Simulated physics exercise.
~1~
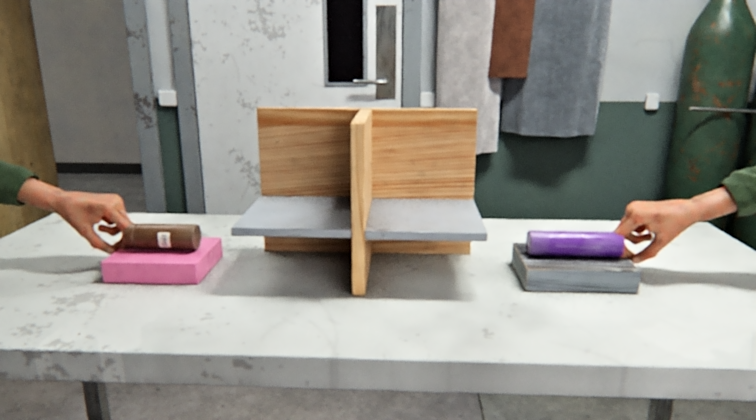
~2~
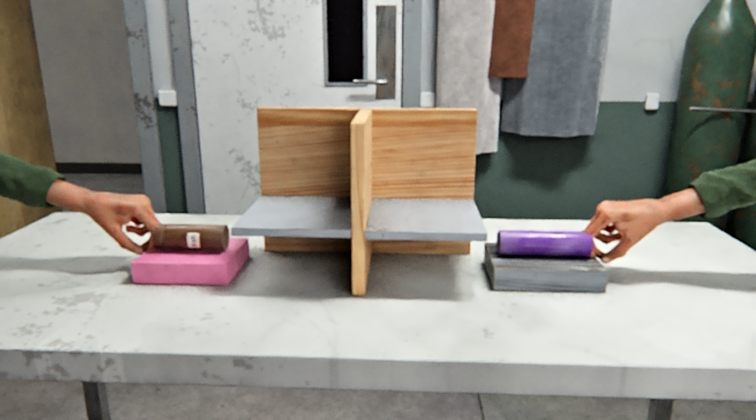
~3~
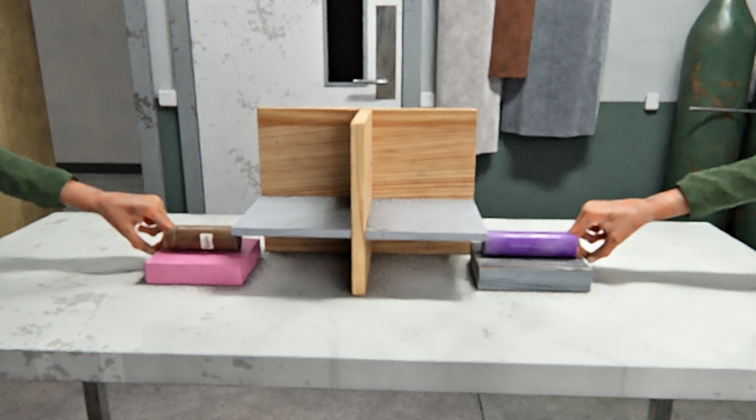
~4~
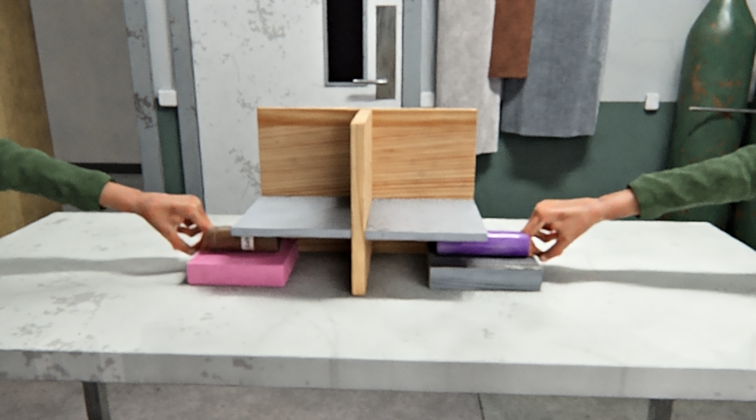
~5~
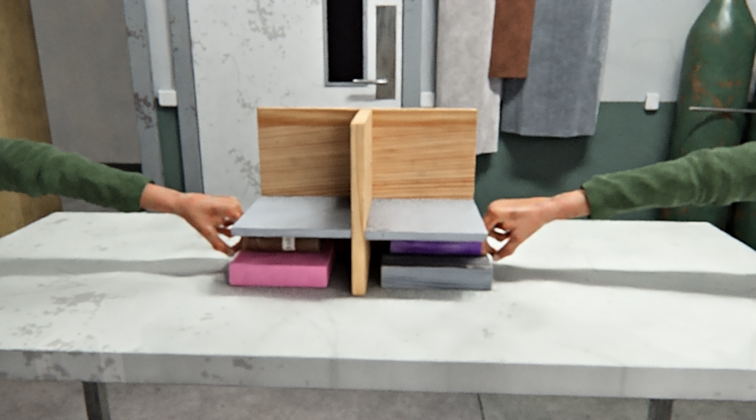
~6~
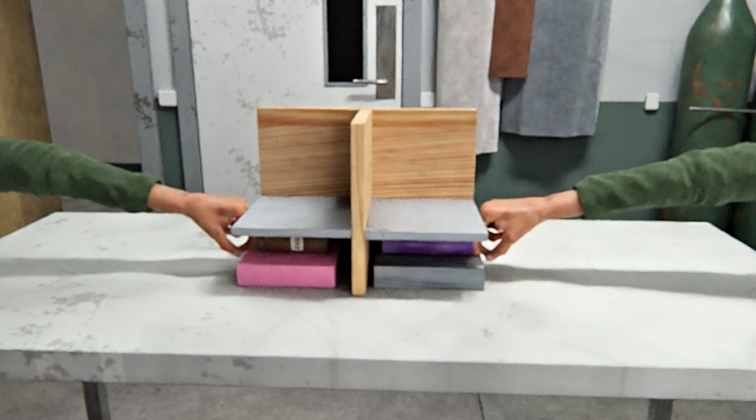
A brown shaker lying on a pink tray and a purple candle lying on a grey board were pushed inward by two hands from opposite sides of a table, and both slid under the grey shelf of a wooden stand untouched.
